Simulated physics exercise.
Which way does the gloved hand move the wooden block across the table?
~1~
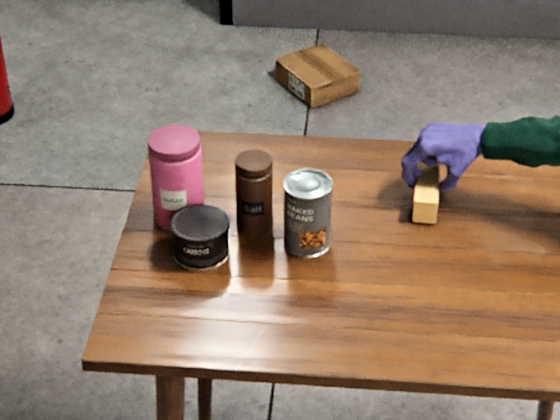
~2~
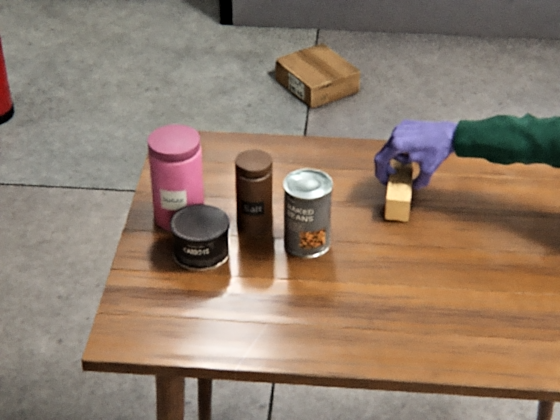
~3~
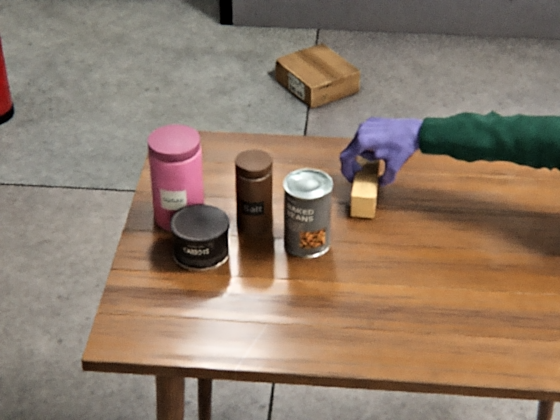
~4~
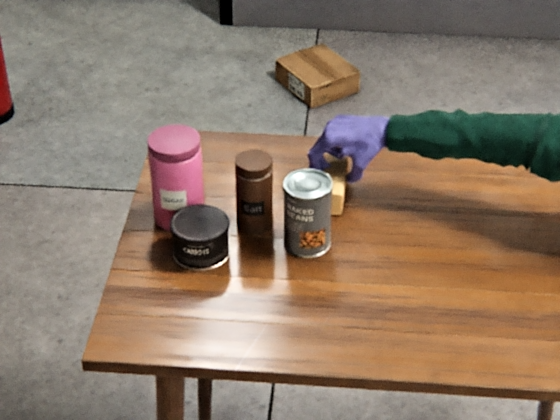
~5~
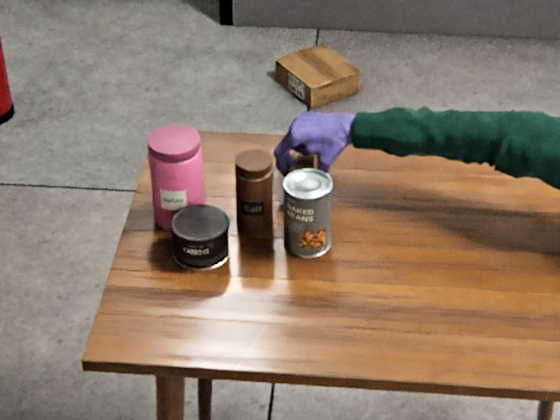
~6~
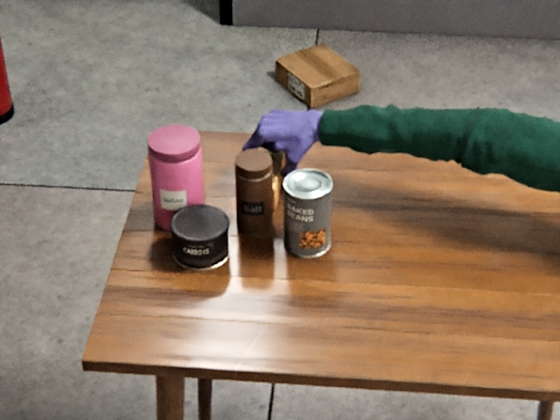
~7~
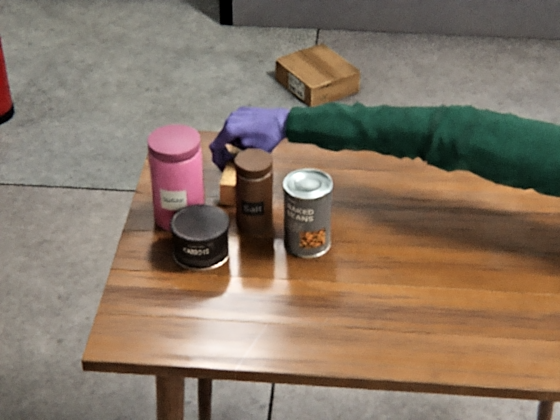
The hand moves the block to the left, passing behind the grey tin and the brown jar.
A small wooden block, held by a purple-gloved hand in a green sleeve, stands at the right of a brown wooden table, seen from above at an angle in a grey-floored room. On the table's left side are a pink jar, a low black tub, a brown jar and a grey tin, with a cardboard box on the floor beyond. The hand slides the block left across the tabletop. It passes behind the grey tin, then behind the brown jar. At the end the hand and block are near the pink jar, and all four containers stand where they began.
